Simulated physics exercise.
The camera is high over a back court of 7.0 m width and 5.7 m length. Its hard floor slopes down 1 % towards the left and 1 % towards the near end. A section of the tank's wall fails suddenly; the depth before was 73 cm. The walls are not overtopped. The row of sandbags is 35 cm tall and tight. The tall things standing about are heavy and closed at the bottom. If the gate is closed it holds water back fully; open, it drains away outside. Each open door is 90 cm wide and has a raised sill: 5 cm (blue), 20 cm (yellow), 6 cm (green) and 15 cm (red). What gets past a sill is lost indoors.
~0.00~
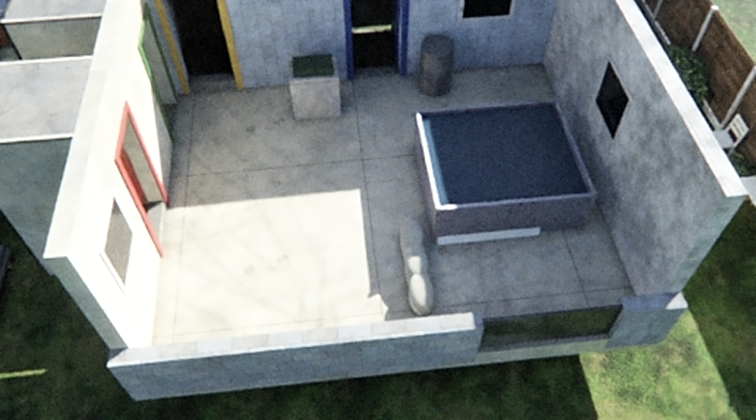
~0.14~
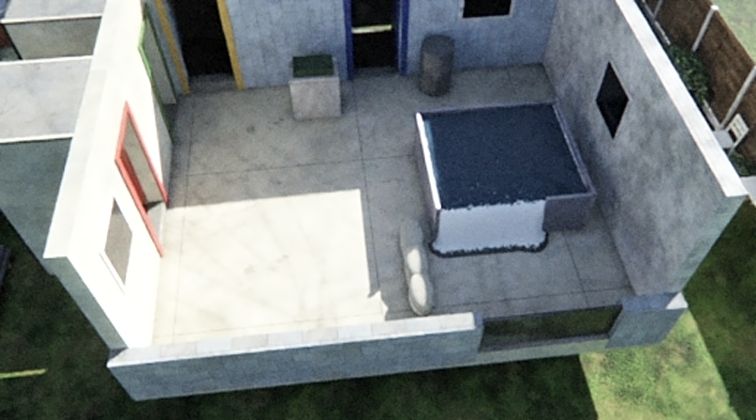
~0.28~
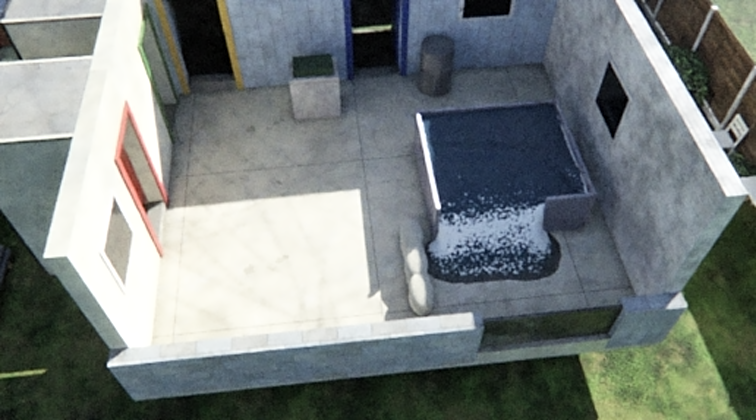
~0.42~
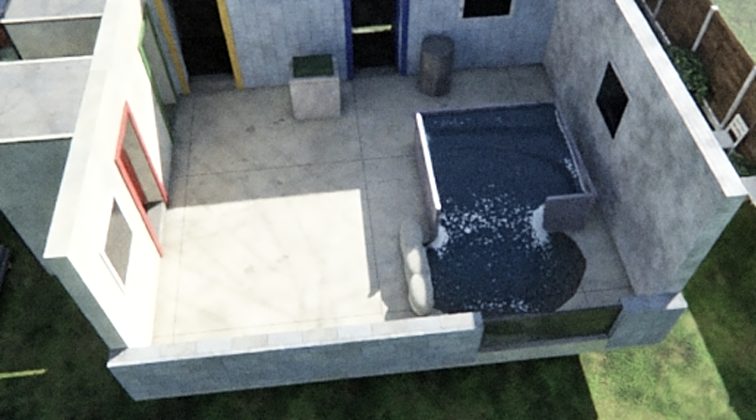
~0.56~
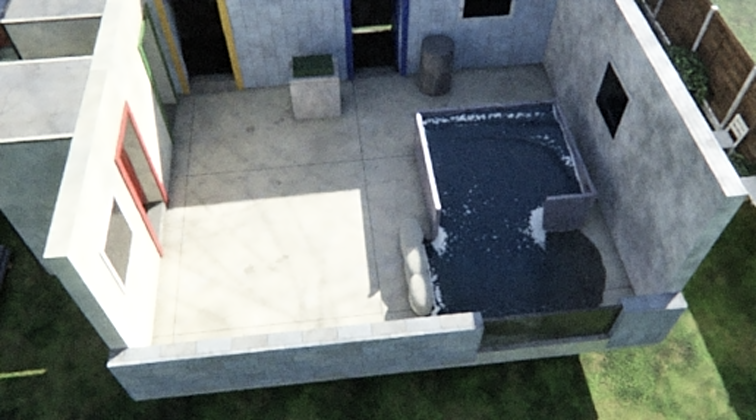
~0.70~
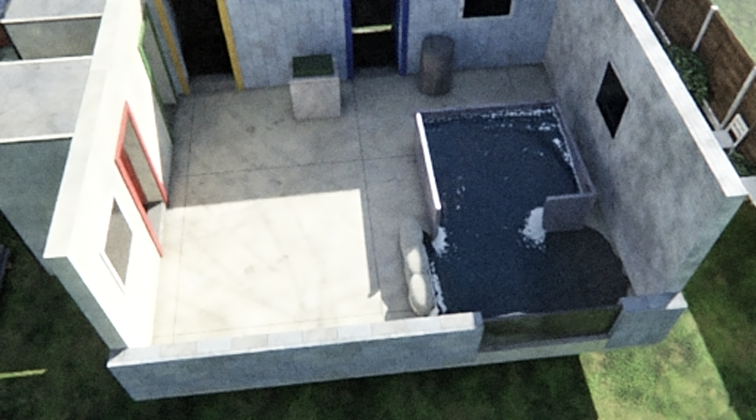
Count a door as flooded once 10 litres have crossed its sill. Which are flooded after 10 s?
Within that time: At the blue door it does not reach the limit; at the yellow door it does not reach the limit; at the green door it goes over the limit; at the red door it stays under the limit.
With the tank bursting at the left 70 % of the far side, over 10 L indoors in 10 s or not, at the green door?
Then: Green above.
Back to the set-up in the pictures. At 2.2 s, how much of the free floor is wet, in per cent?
Some 35 per cent of it.
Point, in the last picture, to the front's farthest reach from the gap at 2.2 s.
Near (149, 373).
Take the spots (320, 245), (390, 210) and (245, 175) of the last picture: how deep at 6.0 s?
About 2, 1 and 4 cm.
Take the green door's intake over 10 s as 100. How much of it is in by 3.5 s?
About 0 per cent.
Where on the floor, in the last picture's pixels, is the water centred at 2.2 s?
At about (486, 247).
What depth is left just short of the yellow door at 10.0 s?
Some 10.0 cm.
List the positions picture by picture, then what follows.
The first picture shows the tank at (501, 154) is whole and still, 73 cm deep.
In the second picture, water pours out at (489, 223) and has run 0.9 m, to (543, 241); typically 9 cm deep outside, 73 cm at the tank's back.
In the third picture, water pours out at (489, 225) and has run 1.1 m, to (552, 267); typically 13 cm deep outside, 73 cm at the tank's back.
In the fourth picture, the front is at a hidden place, 1.5 m from the gap at (488, 226); 2.8 m2 of floor is under water; 71 cm left at the back of the tank.
In the fifth picture, the front is at a hidden place, 1.9 m from the gap at (488, 226); 4.0 m2 of floor is under water; 65 cm left at the back of the tank.
In the sixth picture, water pours out at (488, 226) and has run 2.3 m, to a hidden place; typically 12 cm deep outside, 62 cm at the tank's back.
After 1.4 s water covers 20 % of the floor and is deepest (58 cm) near (484, 336); blue door not reached, yellow door not reached, green door not reached, red door not reached.
After 2.2 s water covers 35 % of the floor and is deepest (52 cm) near (632, 320); blue door not reached, yellow door not reached, green door not reached, red door not reached.
After 3.5 s water covers 55 % of the floor and is deepest (37 cm) near (632, 320); blue door not reached, yellow door not reached, green door not reached, red door 14 cm at the sill, 0 L in.
After 6.0 s water covers 85 % of the floor and is deepest (24 cm) near (453, 79); blue door 2 cm at the sill, 1 L in, yellow door 11 cm at the sill, 0 L in, green door 8 cm at the sill, 1 L in, red door 9 cm at the sill, 0 L in.
After 10.0 s water covers 95 % of the floor and is deepest (18 cm) near (471, 338); blue door 6 cm at the sill, 3 L in, yellow door 10 cm at the sill, 0 L in, green door 13 cm at the sill, 46 L in, red door 10 cm at the sill, 0 L in.
